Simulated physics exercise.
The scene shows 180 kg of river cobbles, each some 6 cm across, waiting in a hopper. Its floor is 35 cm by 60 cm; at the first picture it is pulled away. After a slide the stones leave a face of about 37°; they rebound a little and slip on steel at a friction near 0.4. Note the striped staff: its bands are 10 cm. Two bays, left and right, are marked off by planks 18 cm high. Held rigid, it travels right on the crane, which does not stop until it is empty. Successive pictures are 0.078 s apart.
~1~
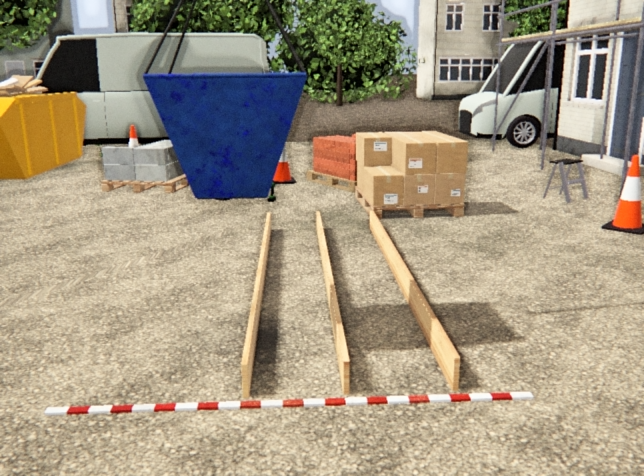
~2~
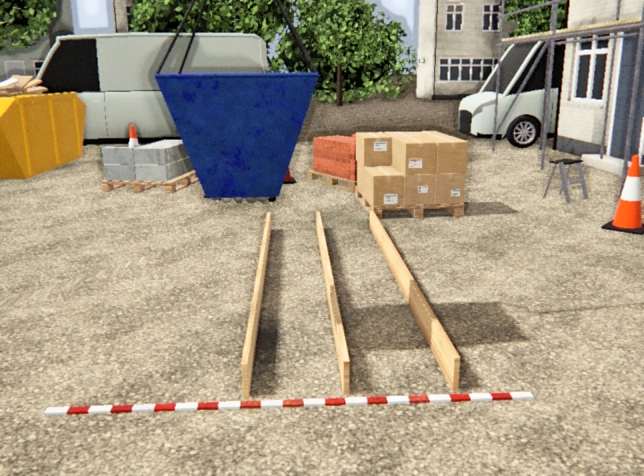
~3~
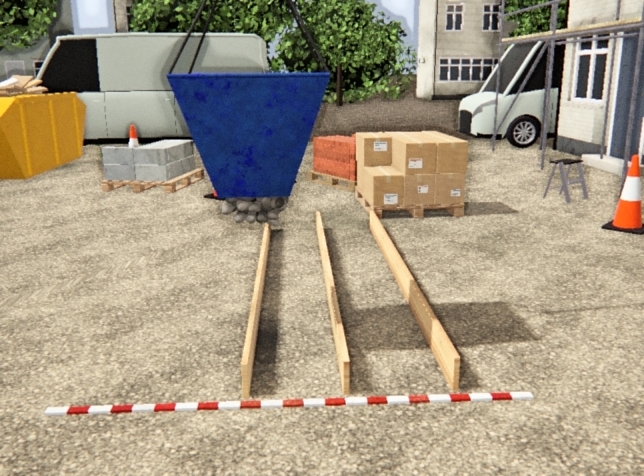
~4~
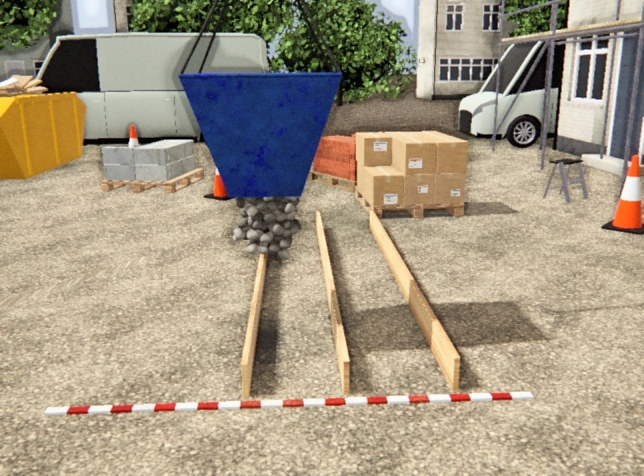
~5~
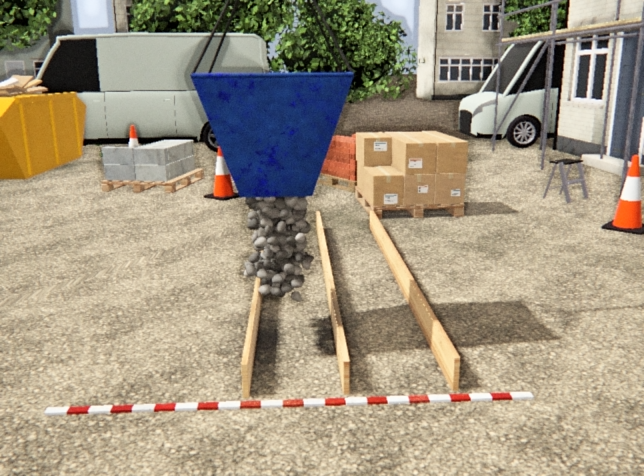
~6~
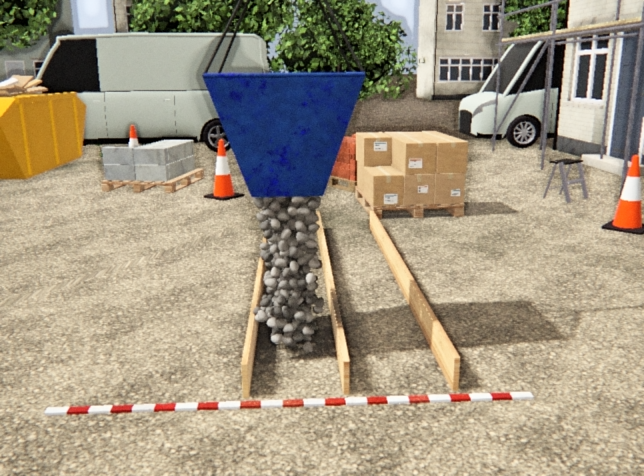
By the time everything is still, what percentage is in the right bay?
About 28 per cent is there.
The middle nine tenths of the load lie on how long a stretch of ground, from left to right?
Roughly 90 cm.
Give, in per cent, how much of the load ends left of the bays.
About 0 per cent of it.
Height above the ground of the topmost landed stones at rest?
Max stone height at rest approx 24 cm.
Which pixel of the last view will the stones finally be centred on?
(313, 329).
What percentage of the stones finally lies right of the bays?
Result: About 0 in a hundred.
Then, 0.3 s after the last picture, 0 % in the hopper, 79 % falling or lying in the left bay, 21 % falling or lying in the right bay; the stones farthest right are at (383, 321).
Then, 0.7 s after the last picture, 0 % in the hopper, 72 % falling or lying in the left bay, 28 % falling or lying in the right bay; the stones farthest right are at (413, 317).
Then, 1.3 s after the last picture, 0 % in the hopper, 72 % falling or lying in the left bay, 28 % falling or lying in the right bay; the stones farthest right are at (417, 325).
Then, 2.2 s after the last picture, 0 % in the hopper, 72 % falling or lying in the left bay, 28 % falling or lying in the right bay; the stones farthest right are at (417, 325).
Then, 4.1 s after the last picture, 0 % in the hopper, 72 % in the left bay, 28 % in the right bay; the stones farthest right are at (417, 325).
